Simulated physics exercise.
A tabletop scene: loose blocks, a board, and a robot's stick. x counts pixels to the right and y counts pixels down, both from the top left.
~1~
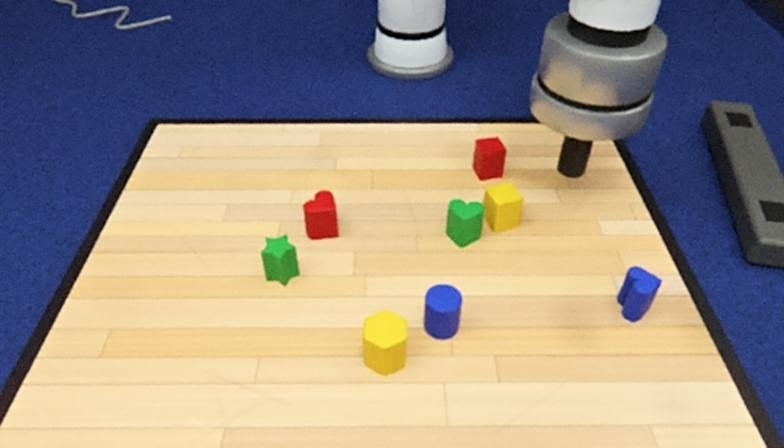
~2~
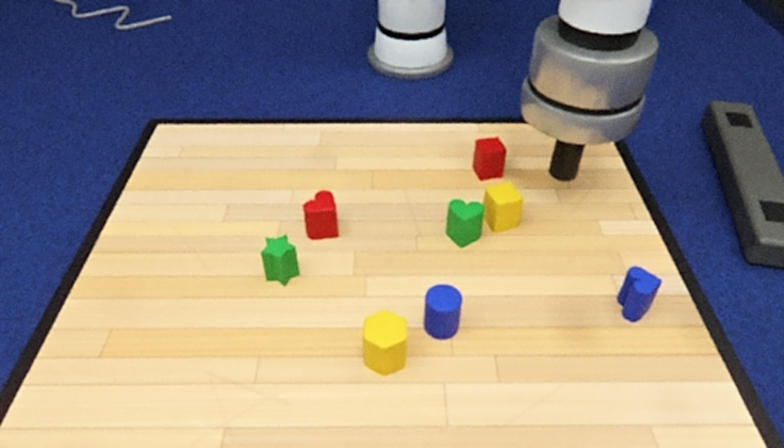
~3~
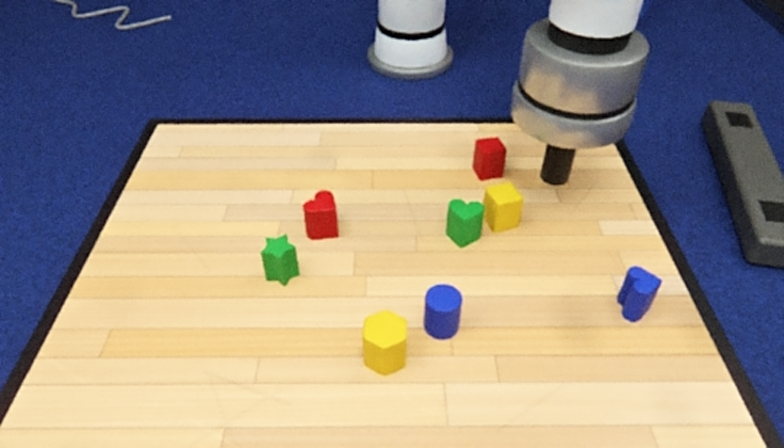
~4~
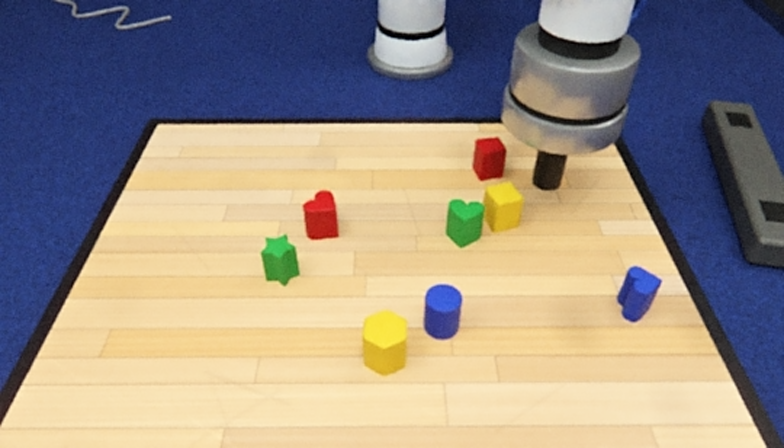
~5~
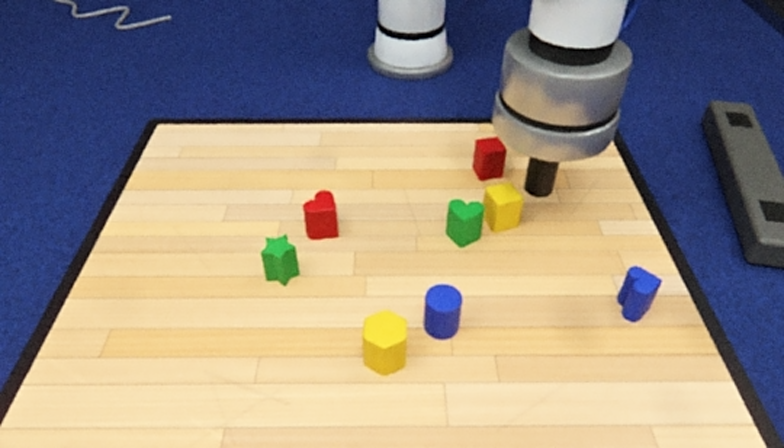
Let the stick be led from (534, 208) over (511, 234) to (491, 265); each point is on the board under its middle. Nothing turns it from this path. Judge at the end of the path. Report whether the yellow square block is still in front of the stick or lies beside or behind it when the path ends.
No longer ahead of the stick.
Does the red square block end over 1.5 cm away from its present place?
I expect not.
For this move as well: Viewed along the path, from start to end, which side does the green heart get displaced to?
Slides right.
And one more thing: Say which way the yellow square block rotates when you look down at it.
Watching from overhead, you'd notice the yellow square block rotating clockwise.
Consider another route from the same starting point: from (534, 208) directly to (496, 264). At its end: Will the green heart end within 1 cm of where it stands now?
Final answer: No.
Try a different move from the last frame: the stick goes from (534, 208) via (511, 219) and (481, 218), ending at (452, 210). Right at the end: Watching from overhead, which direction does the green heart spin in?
From overhead, the rotation is clockwise.
On the path given first. One third of the way, stick (522, 205); green heart (463, 208); yellow square block (494, 197), turned 20° clockwise.
Two thirds of the way, stick (507, 224); green heart (439, 212); yellow square block (478, 208), turned 50° clockwise.
At the end, stick (494, 245); green heart (438, 212); red square block unmoved; yellow square block (477, 208), turned 55° clockwise.
